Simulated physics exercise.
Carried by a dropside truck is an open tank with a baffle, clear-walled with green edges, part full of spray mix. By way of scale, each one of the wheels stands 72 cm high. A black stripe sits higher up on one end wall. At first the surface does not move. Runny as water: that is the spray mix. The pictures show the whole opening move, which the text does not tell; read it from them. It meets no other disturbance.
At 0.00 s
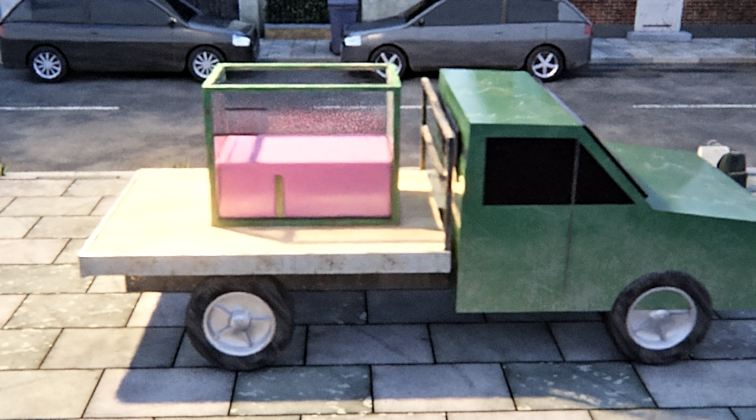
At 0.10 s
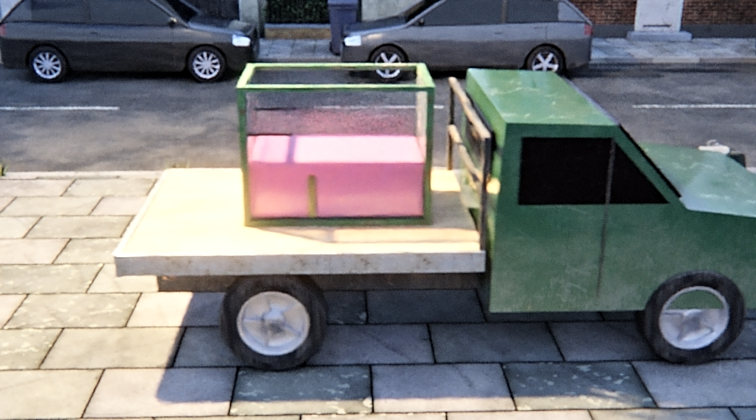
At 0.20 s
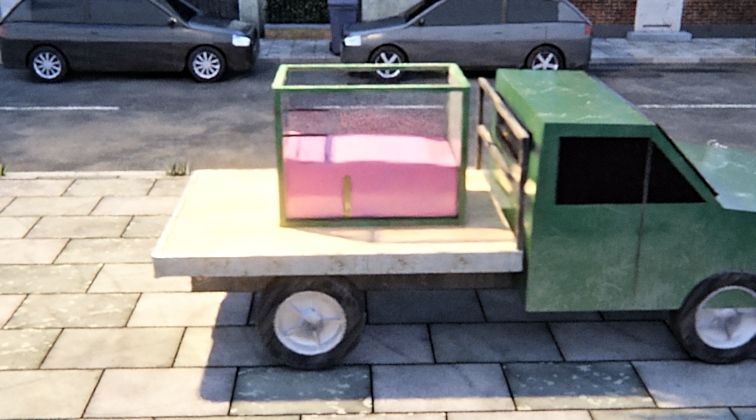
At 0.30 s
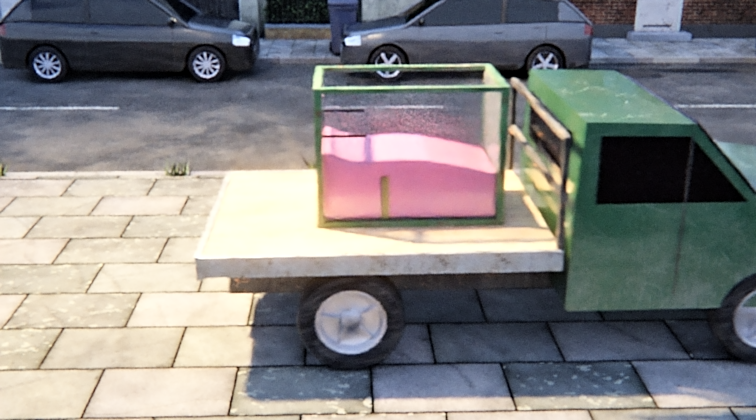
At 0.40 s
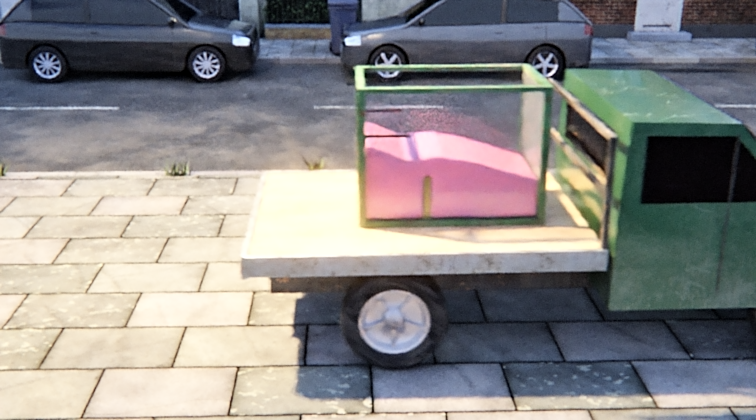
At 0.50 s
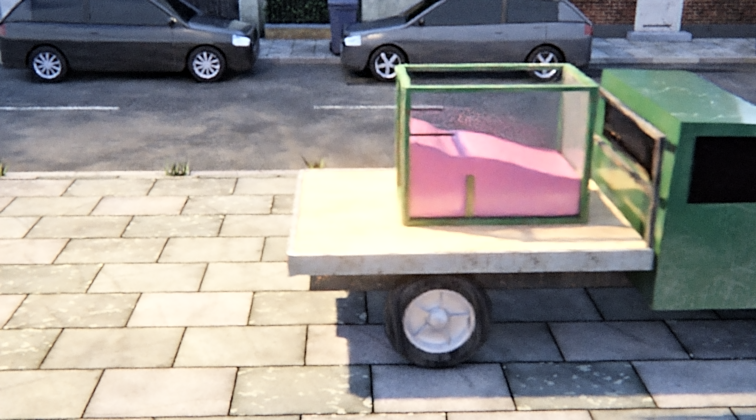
The clip opens on a green flatbed truck carrying a clear, green-edged tank part full of pink liquid, its surface level, with parked cars behind. The truck rolls to the right across the paving, and the liquid begins to slope, climbing at the left end and dropping at the right, growing steadily steeper.
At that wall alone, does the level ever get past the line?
It can't clear it.
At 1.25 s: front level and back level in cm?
About 44 cm in front and 38 cm behind.
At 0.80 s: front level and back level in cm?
About 38 cm in front and 50 cm behind.
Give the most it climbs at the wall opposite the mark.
Somewhere near 43 cm, I'd say.
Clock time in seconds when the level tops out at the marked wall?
That comes at roughly 0.5 s.
Then, 0.80 s in, it stands 50 cm high behind and 38 cm in front; all of it is still inside.
Then, 1.25 s in, it stands 39 cm high behind and 44 cm in front; all of it is still inside.
Then, 1.70 s in, it stands 37 cm high behind and 44 cm in front; all of it is still inside.
Then, 3.48 s in, the waves are smaller; the highest at the back wall was 52 cm, at 0.50 s, against a line at 61 cm.
